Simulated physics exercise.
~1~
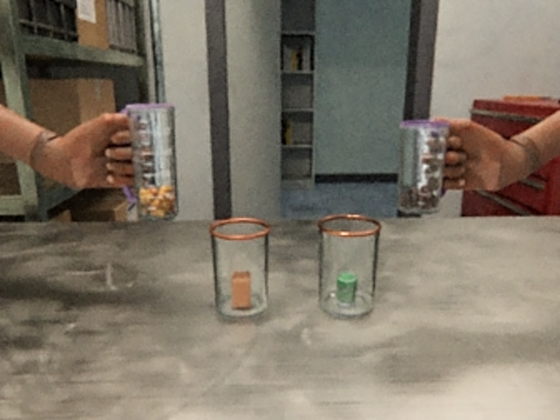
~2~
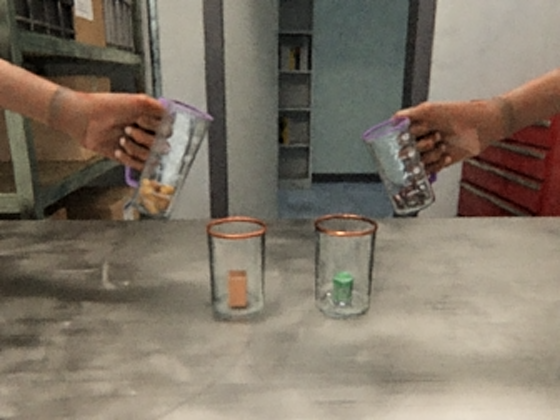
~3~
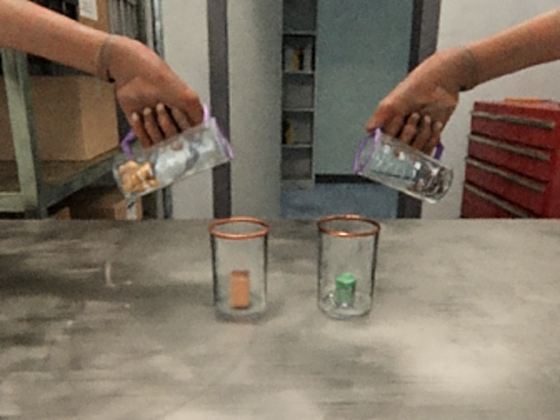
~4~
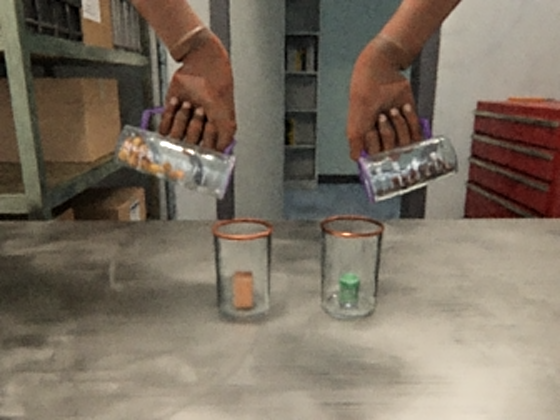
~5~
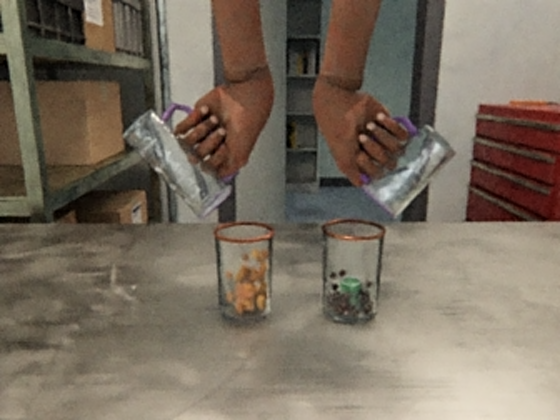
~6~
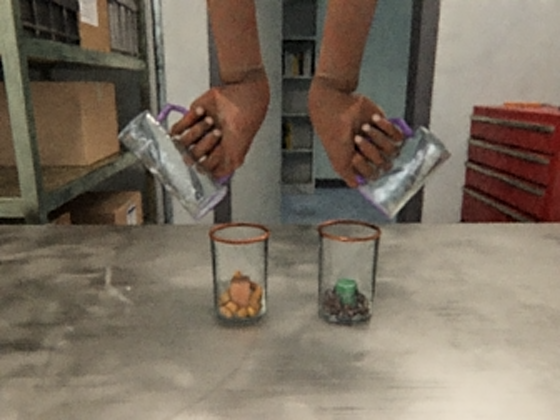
Two hands tipped purple-rimmed clear cups over two glasses on a gray table, pouring orangey bits into the left and dark bits into the right, which settled low around an orange block and a green piece, both still showing, the cups left upturned and empty.
